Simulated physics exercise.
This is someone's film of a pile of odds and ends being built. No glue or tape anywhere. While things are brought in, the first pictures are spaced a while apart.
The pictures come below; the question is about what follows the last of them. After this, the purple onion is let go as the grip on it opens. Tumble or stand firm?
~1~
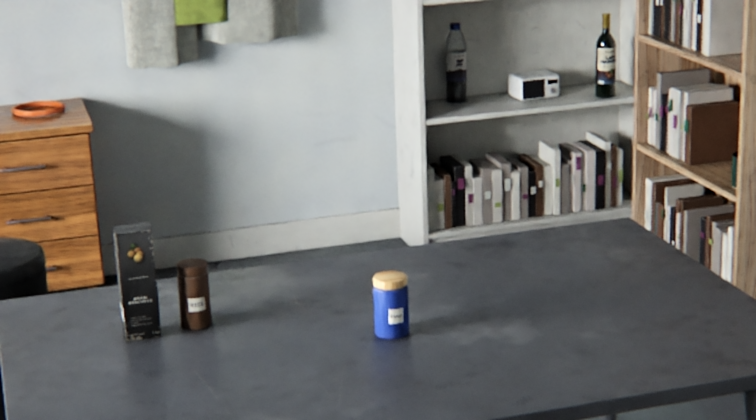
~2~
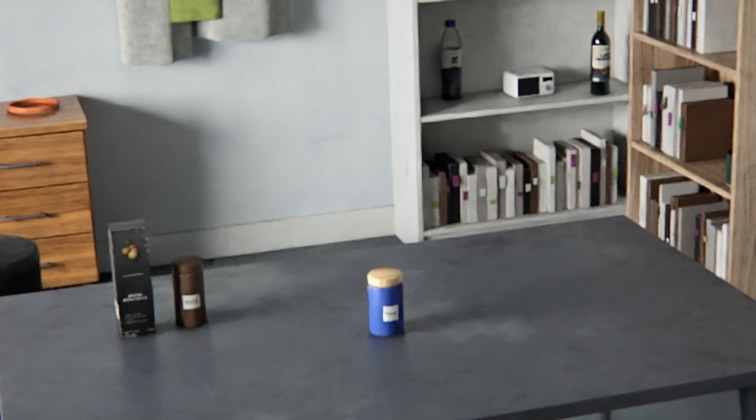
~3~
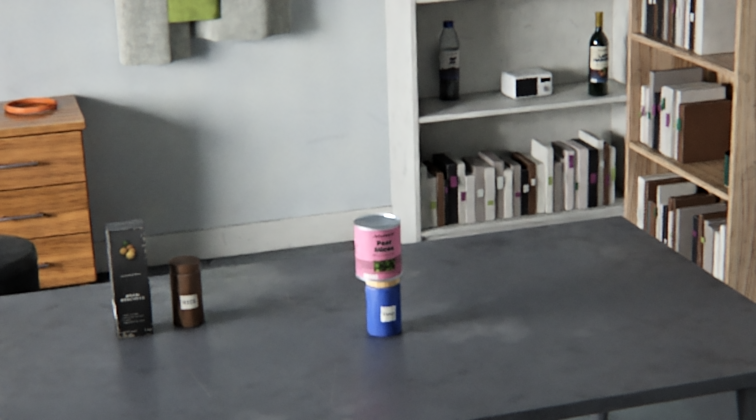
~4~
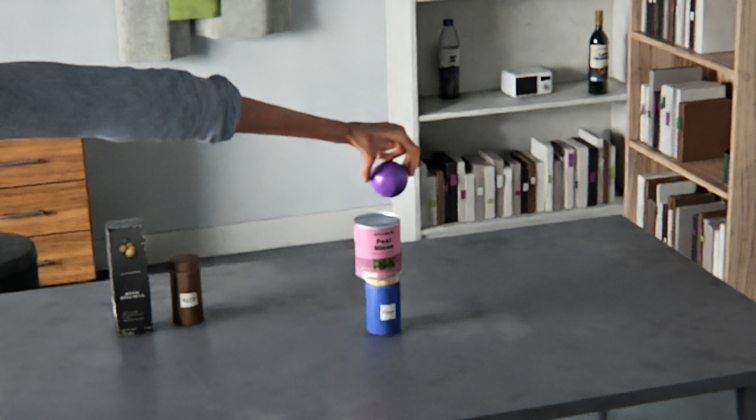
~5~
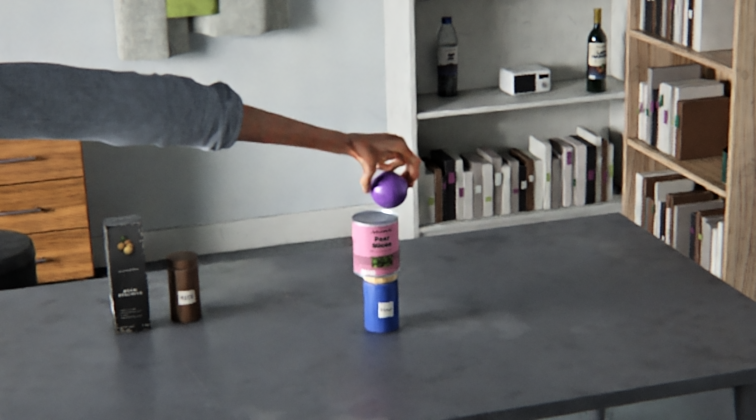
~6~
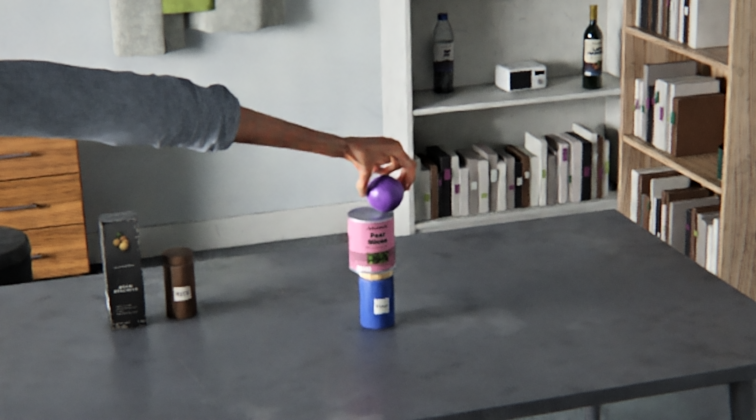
It will remain standing.
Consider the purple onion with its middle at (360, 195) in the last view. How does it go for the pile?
Outcome: The pile is still standing.
Then, 1.00 s past the last view, nothing moves.
Then, 2.10 s past the last view, things are still on the move.
Finally, all 5 still in place. Final places as the last picture's camera would see them, purple onion near (387, 194). The pile keeps its balance.
